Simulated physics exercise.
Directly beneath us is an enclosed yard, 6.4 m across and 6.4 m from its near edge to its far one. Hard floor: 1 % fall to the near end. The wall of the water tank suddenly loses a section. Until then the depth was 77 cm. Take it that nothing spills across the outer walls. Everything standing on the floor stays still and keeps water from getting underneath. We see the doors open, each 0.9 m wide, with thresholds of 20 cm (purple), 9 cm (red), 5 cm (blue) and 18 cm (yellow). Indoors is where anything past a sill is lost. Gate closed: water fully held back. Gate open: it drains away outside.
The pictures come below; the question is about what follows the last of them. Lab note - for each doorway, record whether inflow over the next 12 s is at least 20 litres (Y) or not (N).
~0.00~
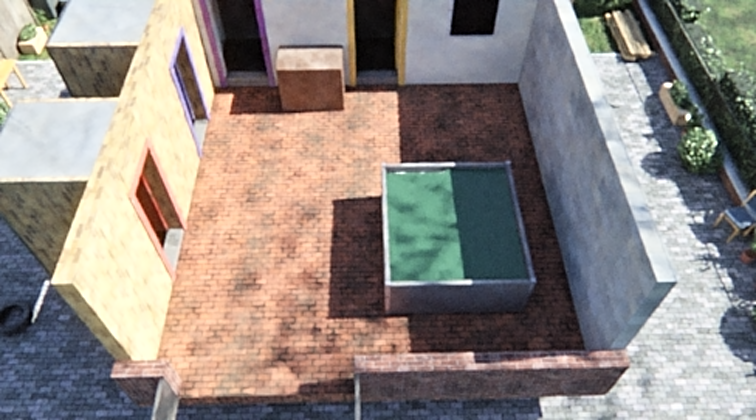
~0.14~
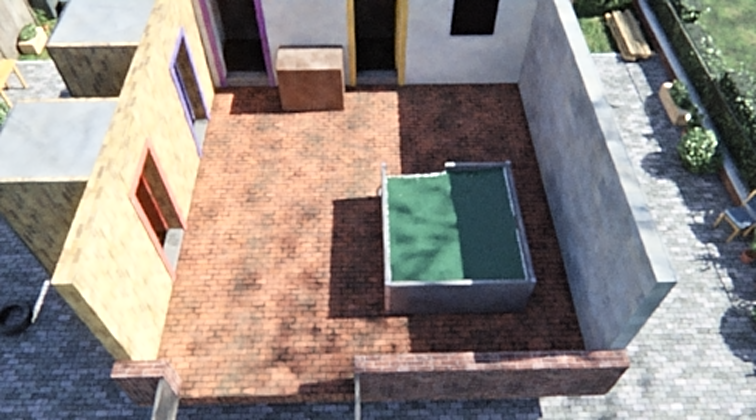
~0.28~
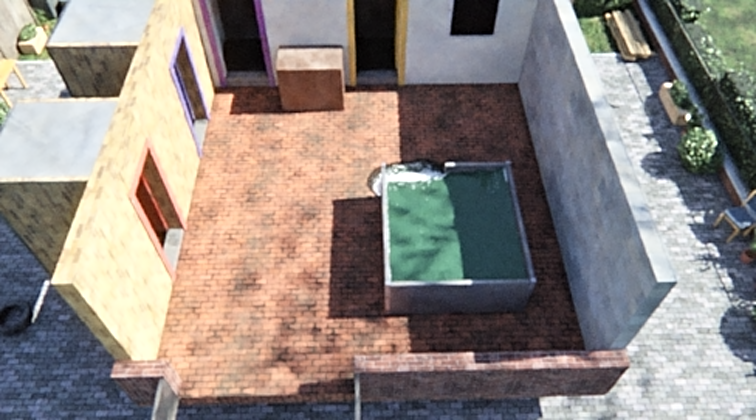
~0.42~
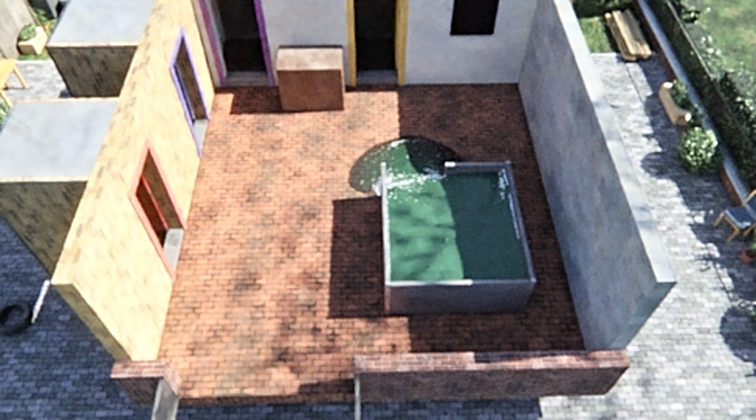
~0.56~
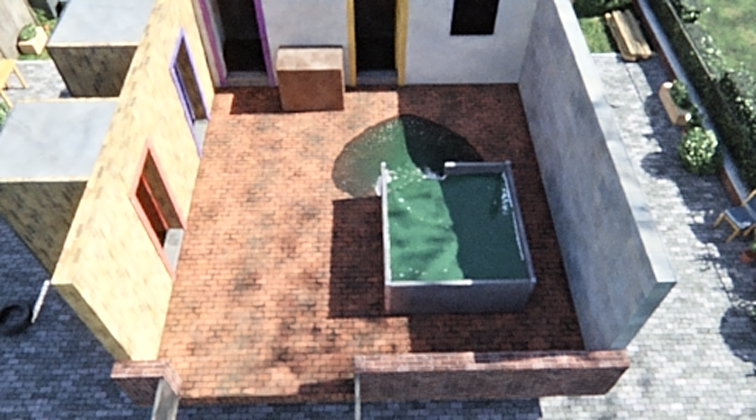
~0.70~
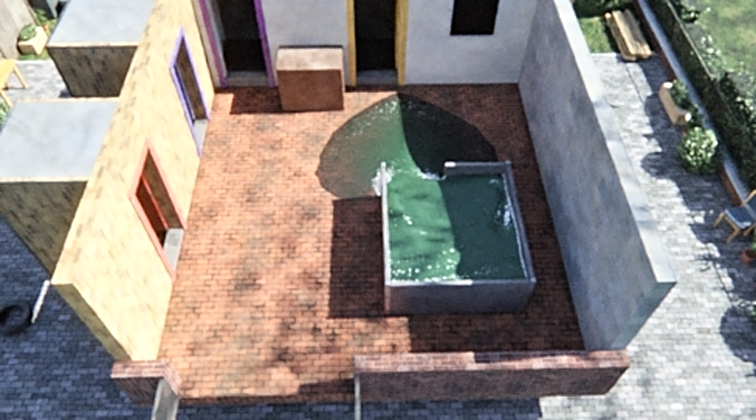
In order: Purple door: Fails to top it. Red door: Fails to top it. Blue door: Tops it. Yellow door: Tops it.
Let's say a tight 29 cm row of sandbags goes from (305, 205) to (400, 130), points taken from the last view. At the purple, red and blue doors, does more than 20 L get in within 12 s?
Purple within the limit, red within the limit, blue within the limit.
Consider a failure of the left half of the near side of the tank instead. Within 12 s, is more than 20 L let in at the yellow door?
Well, at yellow it would be too little.
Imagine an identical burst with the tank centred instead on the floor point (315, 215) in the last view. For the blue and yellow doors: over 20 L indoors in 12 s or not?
For the blue door, the amount is too high; for the yellow door, the amount is acceptable.
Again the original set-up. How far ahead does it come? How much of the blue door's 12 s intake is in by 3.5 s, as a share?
Roughly 20 percent is in by then.
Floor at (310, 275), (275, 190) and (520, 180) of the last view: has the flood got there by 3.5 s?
Well, the first is untouched by it, the next untouched by it, the last drenched.
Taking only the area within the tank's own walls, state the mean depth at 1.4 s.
It averages close to 56 centimetres.
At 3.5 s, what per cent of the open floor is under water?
About 45 per cent.
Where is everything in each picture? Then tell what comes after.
The first frame shows the water tank at (452, 222) is whole and still, 77 cm deep.
In the second frame, water pours out on the water tank's far side and has run 0.6 m, to (379, 193); typically 10 cm deep outside, 77 cm at the water tank's back.
In the third frame, the front is at a hidden place, 0.9 m from the gap on the water tank's far side; 0.9 m2 of floor is under water; 77 cm left at the back of the water tank.
In the fourth frame, water pours out on the water tank's far side and has run 1.5 m, to (423, 140); typically 8 cm deep outside, 77 cm at the water tank's back.
In the fifth frame, water pours out on the water tank's far side and has run 2.1 m, to (403, 117); typically 6 cm deep outside, 77 cm at the water tank's back.
In the sixth frame, the front is at (396, 97), 2.7 m from the gap on the water tank's far side; 5.9 m2 of floor is under water; 72 cm left at the back of the water tank.
After 1.4 s water covers 30 % of the floor and is deepest (44 cm) near (402, 193); purple door not reached, red door not reached, blue door not reached, yellow door 33 cm at the sill, 18 L in.
After 2.2 s water covers 40 % of the floor and is deepest (36 cm) near (405, 93); purple door 3 cm at the sill, 0 L in, red door not reached, blue door 5 cm at the sill, 0 L in, yellow door 35 cm at the sill, 80 L in.
After 3.5 s water covers 45 % of the floor and is deepest (28 cm) near (516, 91); purple door 10 cm at the sill, 0 L in, red door not reached, blue door 15 cm at the sill, 73 L in, yellow door 23 cm at the sill, 143 L in.
After 7.0 s water covers 80 % of the floor and is deepest (20 cm) near (586, 372); purple door 8 cm at the sill, 0 L in, red door 4 cm at the sill, 0 L in, blue door 13 cm at the sill, 258 L in, yellow door 14 cm at the sill, 154 L in.
After 12.0 s water covers 95 % of the floor and is deepest (14 cm) near (561, 372); purple door 6 cm at the sill, 0 L in, red door 4 cm at the sill, 0 L in, blue door 8 cm at the sill, 368 L in, yellow door 7 cm at the sill, 154 L in.
